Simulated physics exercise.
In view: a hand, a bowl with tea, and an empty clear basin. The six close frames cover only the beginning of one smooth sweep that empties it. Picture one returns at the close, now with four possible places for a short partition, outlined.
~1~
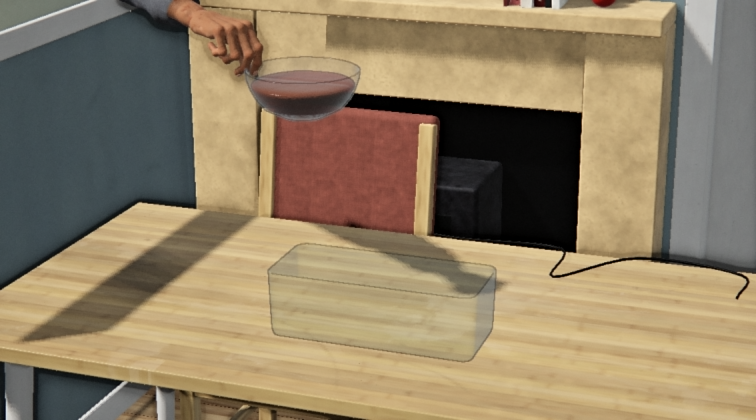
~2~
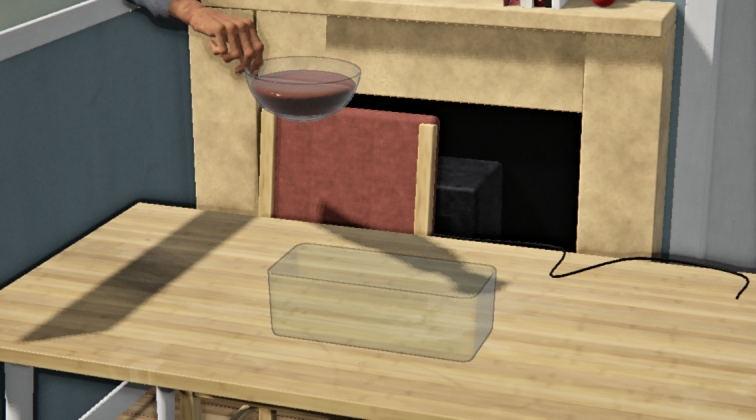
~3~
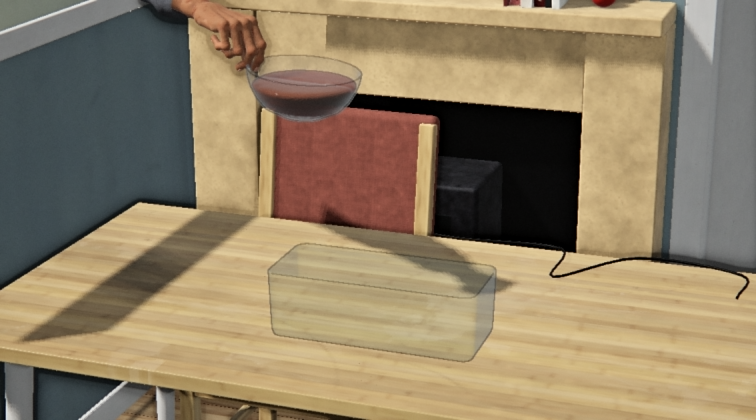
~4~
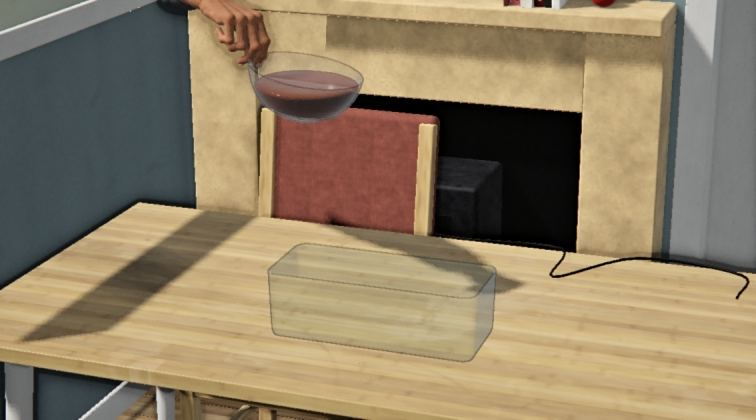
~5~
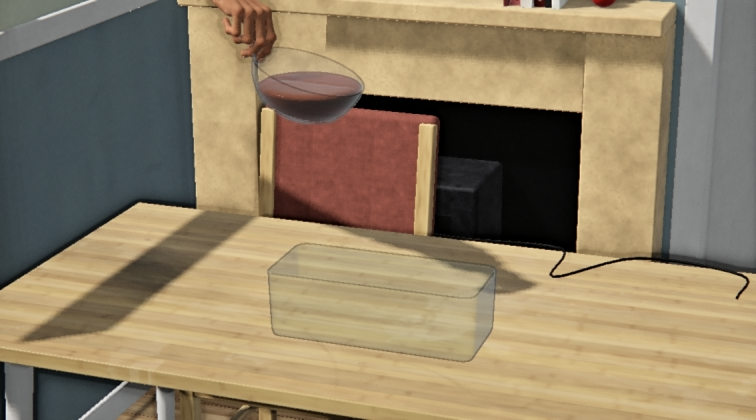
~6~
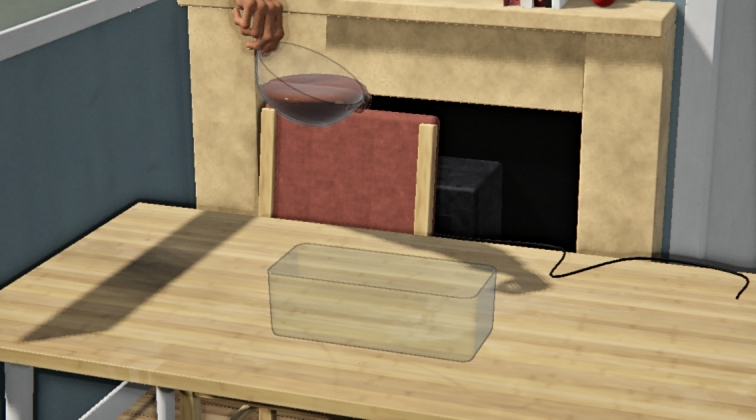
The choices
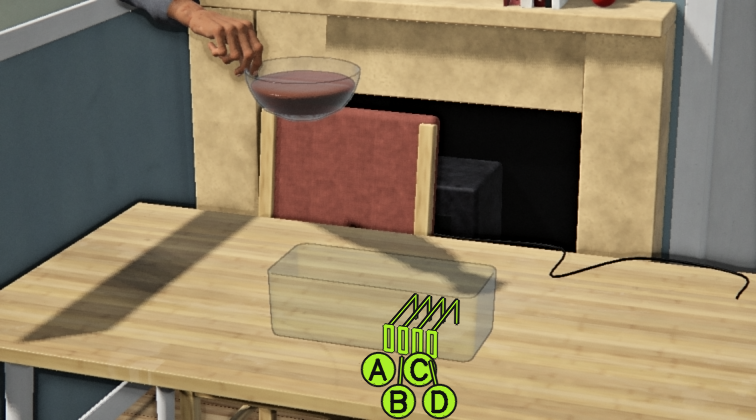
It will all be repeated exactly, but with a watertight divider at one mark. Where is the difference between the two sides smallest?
Go for B.
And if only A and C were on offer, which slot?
The answer is A.
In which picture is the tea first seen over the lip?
Picture 6.
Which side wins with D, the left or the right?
More ends on the left.
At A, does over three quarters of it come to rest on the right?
No.
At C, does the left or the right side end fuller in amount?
More ends on the left.
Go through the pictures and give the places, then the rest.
Upright, lip at (355, 73); basin from (272, 333) to (475, 362); nothing has left yet.
Upright, lip at (356, 75); nothing has left yet.
Tipped about 5°, lip at (357, 78); nothing has left yet.
Tipped about 10°, lip at (358, 84); nothing has left yet.
Tipped about 18°, lip at (360, 91); nothing has left yet.
Tipped about 26°, lip at (360, 101); tea is over the lip, down to (361, 109).
On the marked copy, A at (387, 355); B at (401, 357); C at (416, 359); D at (430, 361).
For slot A, about 34 % ends left of the wall and 64 % right of it.
For slot B, about 51 % ends left of the wall and 46 % right of it; 3 % is lost outside.
For slot C, about 80 % ends left of the wall and 16 % right of it; 4 % is lost outside.
For slot D, about 92 % ends left of the wall and 6 % right of it.
